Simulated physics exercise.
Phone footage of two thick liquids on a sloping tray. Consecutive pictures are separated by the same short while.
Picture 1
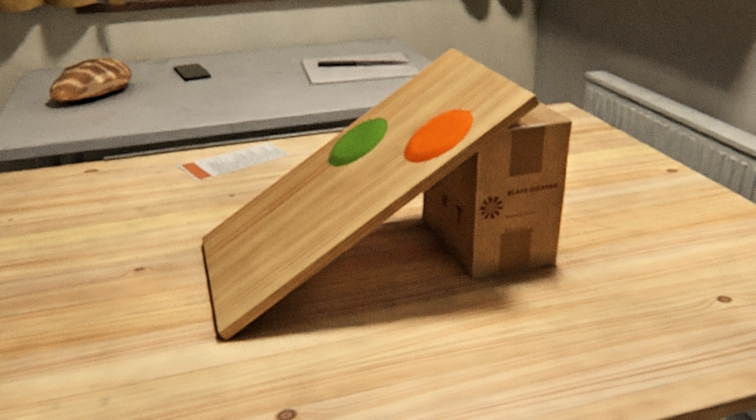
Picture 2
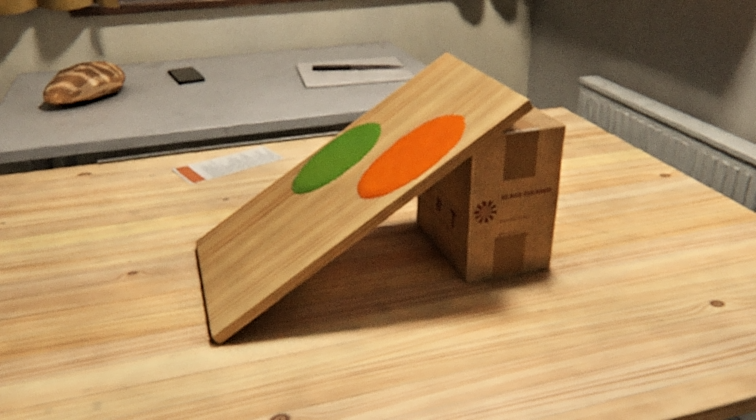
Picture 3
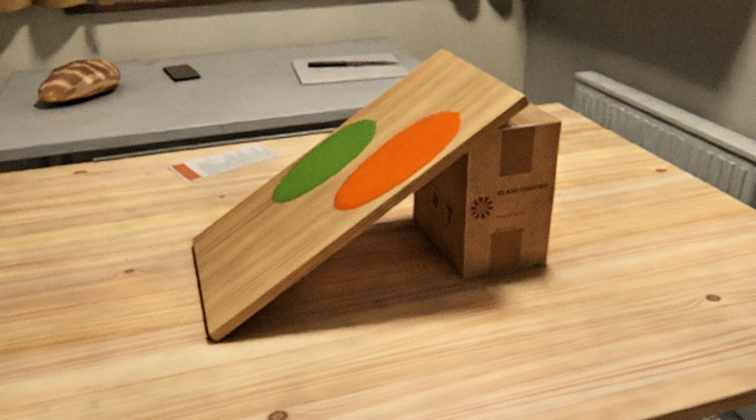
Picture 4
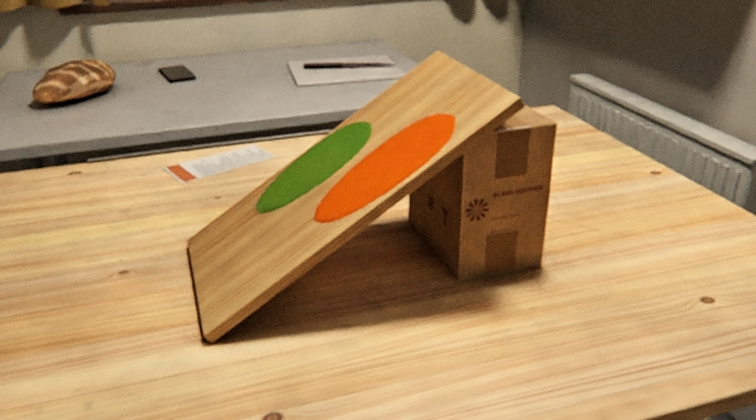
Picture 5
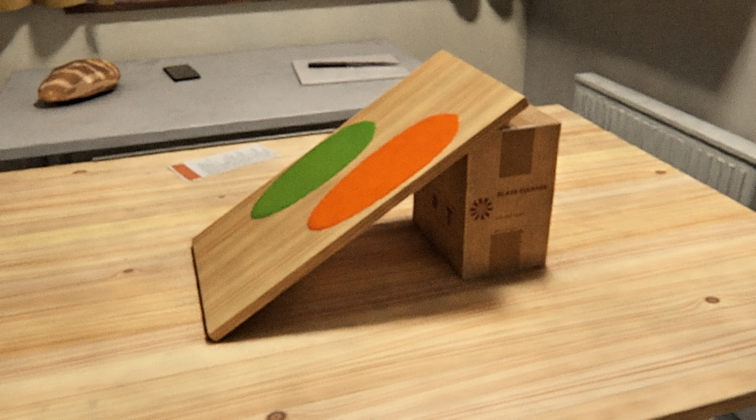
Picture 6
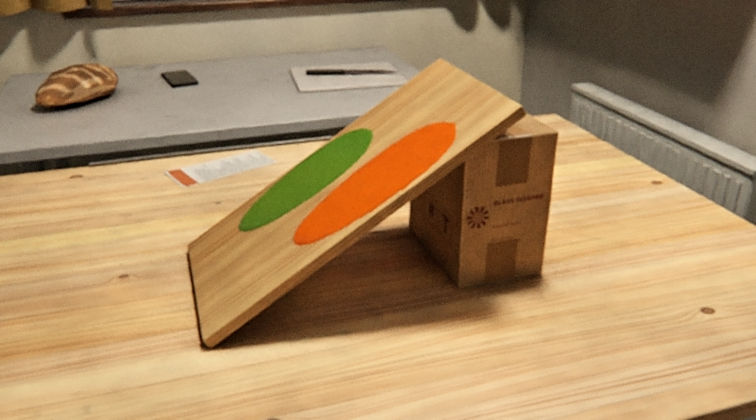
Orange and green patches stretching down a tilted wooden board propped against a cardboard box, spreading quickly, then more slowly.
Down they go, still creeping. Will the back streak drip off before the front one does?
The winner is going to be the one that isn't up forward.
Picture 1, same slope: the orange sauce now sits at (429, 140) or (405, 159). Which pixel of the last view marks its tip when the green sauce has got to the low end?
The first start puts it around (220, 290), while the second puts it around (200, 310).
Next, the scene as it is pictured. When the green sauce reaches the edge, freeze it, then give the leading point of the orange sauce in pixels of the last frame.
Its tip should be around (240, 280) in the last picture.
A moment on, the orange sauce is three quarters of the way down; the green sauce is close to the edge.
When it is over, the orange sauce is close to the edge; the green sauce is at the low edge.
